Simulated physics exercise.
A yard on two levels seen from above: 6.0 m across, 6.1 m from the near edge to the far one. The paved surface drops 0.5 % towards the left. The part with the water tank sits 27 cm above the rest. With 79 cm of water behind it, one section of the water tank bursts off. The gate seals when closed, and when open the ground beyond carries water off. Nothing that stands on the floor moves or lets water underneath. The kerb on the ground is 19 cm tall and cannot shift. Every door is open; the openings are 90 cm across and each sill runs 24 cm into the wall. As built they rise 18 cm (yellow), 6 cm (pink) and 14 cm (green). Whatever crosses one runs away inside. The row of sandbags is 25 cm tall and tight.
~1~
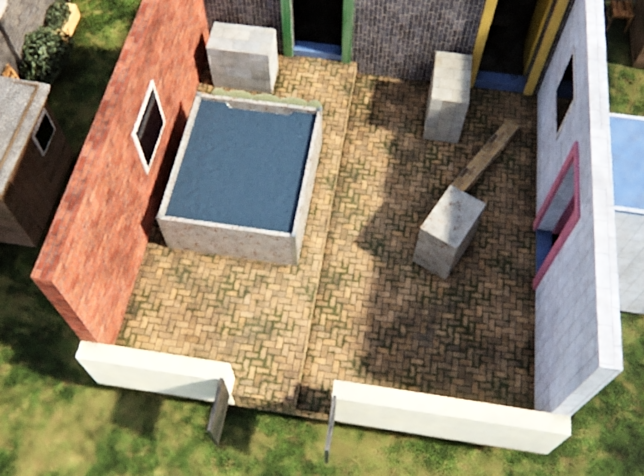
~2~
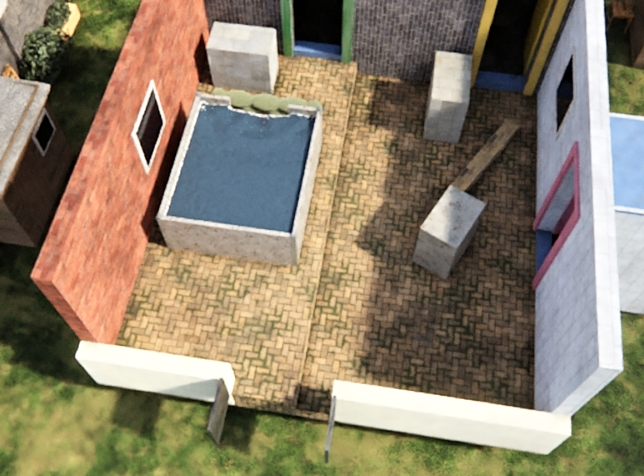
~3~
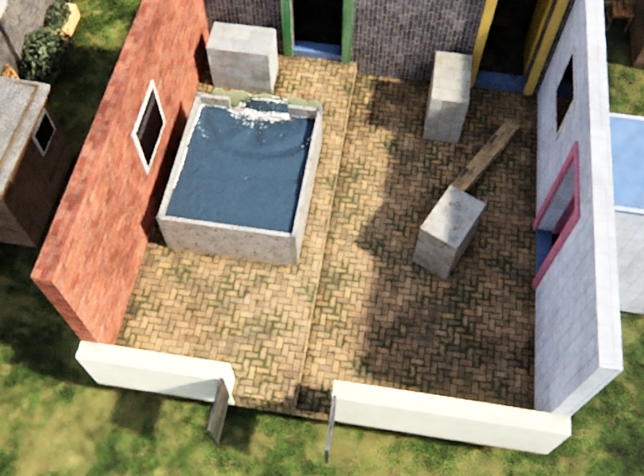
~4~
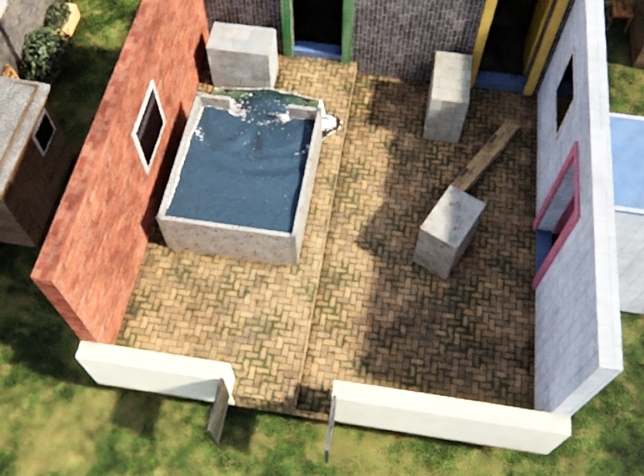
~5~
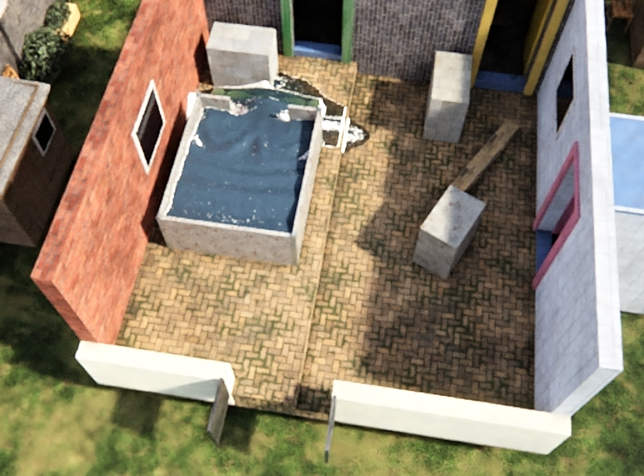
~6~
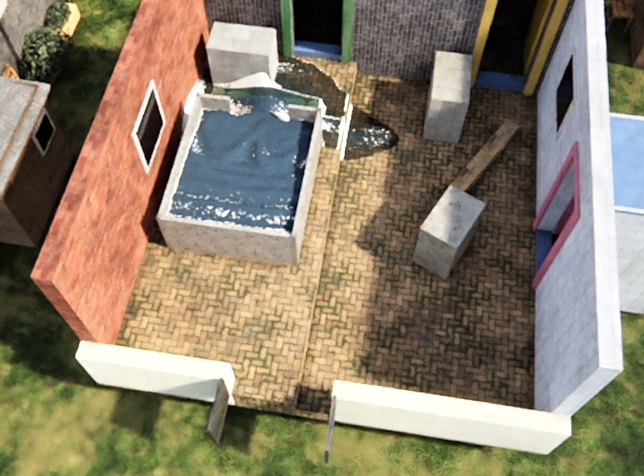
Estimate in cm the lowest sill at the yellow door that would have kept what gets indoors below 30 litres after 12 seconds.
It would have to be roughly 12 cm high.
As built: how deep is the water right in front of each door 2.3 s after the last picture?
In cm: Yellow 10, pink 7, green 18.
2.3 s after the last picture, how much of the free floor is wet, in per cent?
Some 50 per cent of it.
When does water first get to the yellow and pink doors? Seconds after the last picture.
Arrival: Yellow 1.6 s, pink 2.0 s.
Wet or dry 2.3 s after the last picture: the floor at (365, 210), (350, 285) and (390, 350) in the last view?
In turn: Flooded, not reached, not reached.
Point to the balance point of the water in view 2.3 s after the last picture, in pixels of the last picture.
At about (277, 163).
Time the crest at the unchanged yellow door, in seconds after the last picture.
At about 4.5 s.
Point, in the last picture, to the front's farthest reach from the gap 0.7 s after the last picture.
Around (482, 142).
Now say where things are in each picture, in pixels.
The water tank at (244, 164) is whole and still, 79 cm deep; the yellow door at (511, 50) is dry, in the first picture.
Water pours out on the far side and has run 0.3 m, to a hidden place; about 12 cm deep outside, 79 cm at the back, in the second picture.
Water pours out on the far side and has run 0.6 m, to (250, 99); about 29 cm deep outside, 79 cm at the back, in the third picture.
The front is at (273, 92), 1.0 m from the gap on the far side; 1.6 m2 of floor is wet, 79 cm left at the back, in the fourth picture.
Water pours out on the far side and has run 1.4 m, to (277, 77); about 8 cm deep outside, 76 cm at the back, in the fifth picture.
The gap is on the far side, the front 1.8 m out at (285, 58); the back of the water tank holds 68 cm; the yellow door at (511, 50), 4.4 m from the gap, is still 2.2 m from the nearest water, in the sixth picture.
Then, 0.7 s after the last picture water covers 30 % of the floor, deepest (57 cm) near (262, 121); it has not reached the yellow door.
Then, 2.3 s after the last picture water covers 50 % of the floor, deepest (38 cm) near (262, 121); 10 cm at the yellow door, 0 litres in over its 18 cm sill.
Then, 11.3 s after the last picture water covers 95 % of the floor, deepest (17 cm) near (427, 412); 10 cm at the yellow door, 3 litres in over its 18 cm sill.
At the yellow door as built, the water peaked near 19 cm, 4.7 s after the last picture.
With a sill of 11 cm, 39 litres would have come in within the 12 s; with 13 cm, 19 litres. So under 30 litres takes about 12 cm.
